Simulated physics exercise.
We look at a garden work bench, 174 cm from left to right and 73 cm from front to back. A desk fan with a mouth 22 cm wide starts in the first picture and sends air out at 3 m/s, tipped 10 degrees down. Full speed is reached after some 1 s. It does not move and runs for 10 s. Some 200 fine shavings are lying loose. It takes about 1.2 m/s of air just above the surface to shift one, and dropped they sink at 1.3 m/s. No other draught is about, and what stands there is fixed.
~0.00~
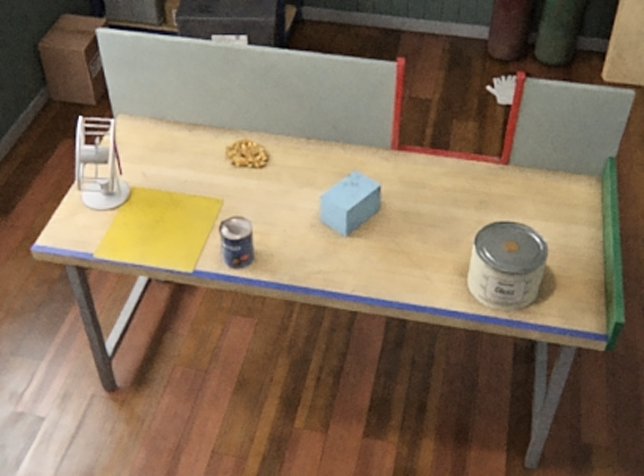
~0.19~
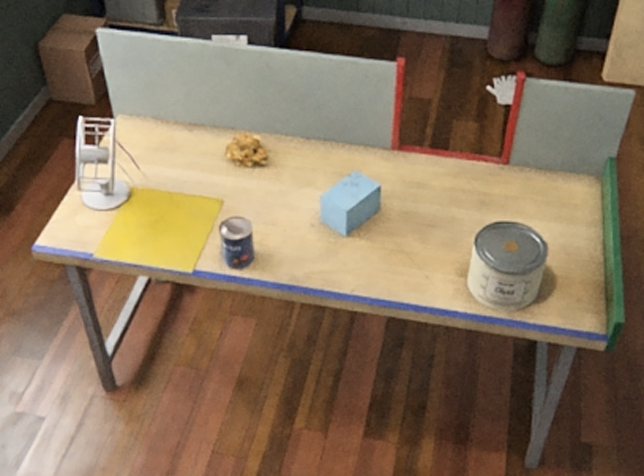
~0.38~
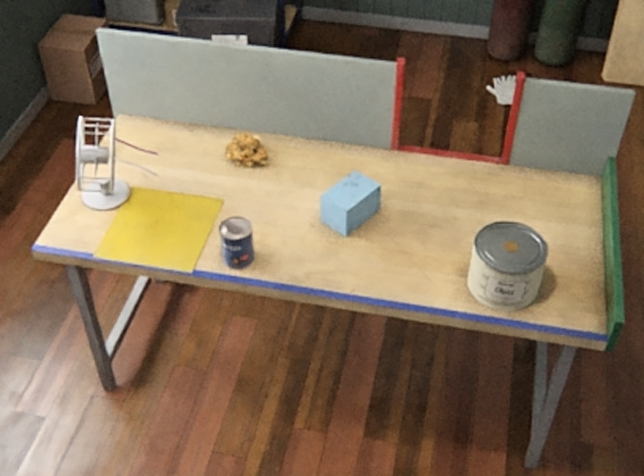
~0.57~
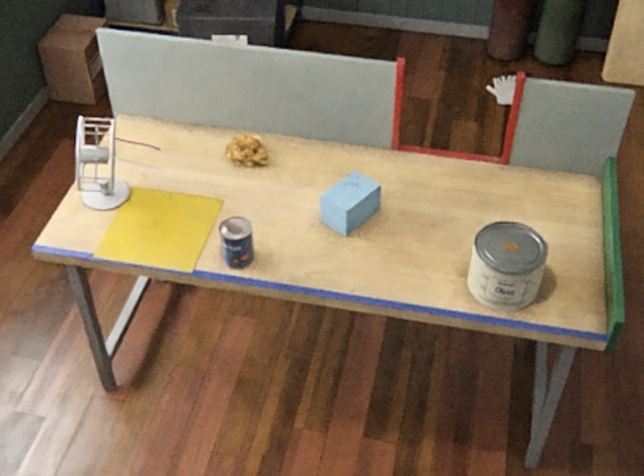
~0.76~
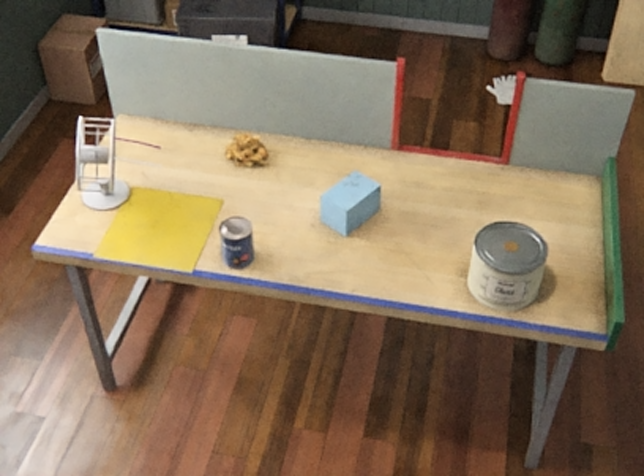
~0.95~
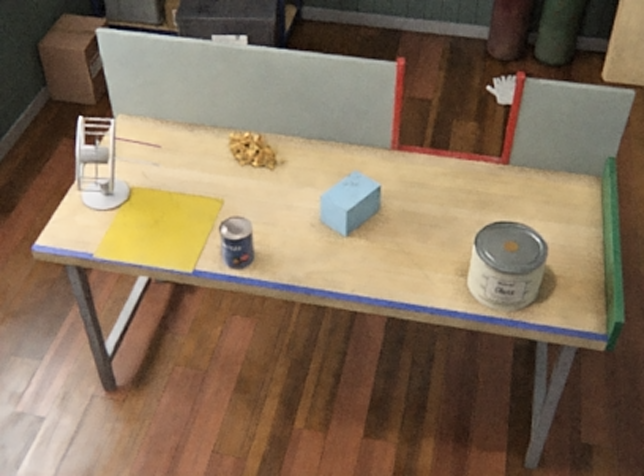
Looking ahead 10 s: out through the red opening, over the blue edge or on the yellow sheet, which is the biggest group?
The red one.
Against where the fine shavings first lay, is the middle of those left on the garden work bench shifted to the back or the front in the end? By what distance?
Towards the back, some 10 cm.
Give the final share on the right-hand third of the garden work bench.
About 3 %.
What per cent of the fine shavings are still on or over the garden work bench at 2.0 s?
Near 80 %.
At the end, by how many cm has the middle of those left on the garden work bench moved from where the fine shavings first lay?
Roughly 15 cm.
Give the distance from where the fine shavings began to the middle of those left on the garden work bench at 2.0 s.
Roughly 15 cm.
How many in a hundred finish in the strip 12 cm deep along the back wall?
Near 50 %.
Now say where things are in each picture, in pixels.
In the first frame, the middle of the fine shavings is near (245, 153), none has stirred yet and the mouth of the desk fan is at (97, 155).
In the second frame, the middle of the fine shavings is near (244, 146), none has stirred yet, the blue edge is centred on (304, 294), the red opening is centred on (449, 157) and the yellow sheet is centred on (161, 228).
In the third frame, the middle of the fine shavings is near (244, 146), none has stirred yet, the top of a block is at (351, 190) and the top of a tin is at (236, 228).
In the fourth frame, the middle of the fine shavings is near (244, 146) and none has stirred yet.
In the fifth frame, the middle of the fine shavings is near (244, 146) and none has stirred yet.
In the sixth frame, the middle of the fine shavings is near (253, 150), the farthest in sight from the desk fan is at (283, 161) and about 40 % have left their places.
After 2.0 s, 83 % are on the move or not yet settled, 0 % are over the blue edge, 22 % out through the red opening and 0 % on the yellow sheet; the middle of those still in play is near (285, 136).
After 3.2 s, 50 % are on the move or not yet settled, 1 % are over the blue edge, 34 % out through the red opening and 0 % on the yellow sheet; the middle of those still in play is near (278, 134).
After 5.5 s, 32 % are on the move or not yet settled, 2 % are over the blue edge, 42 % out through the red opening and 0 % on the yellow sheet; the middle of those still in play is near (274, 136).
After 10.0 s, at the end, 3 % are over the blue edge, 46 % out through the red opening and 0 % on the yellow sheet; the middle of those still in play is near (271, 135).
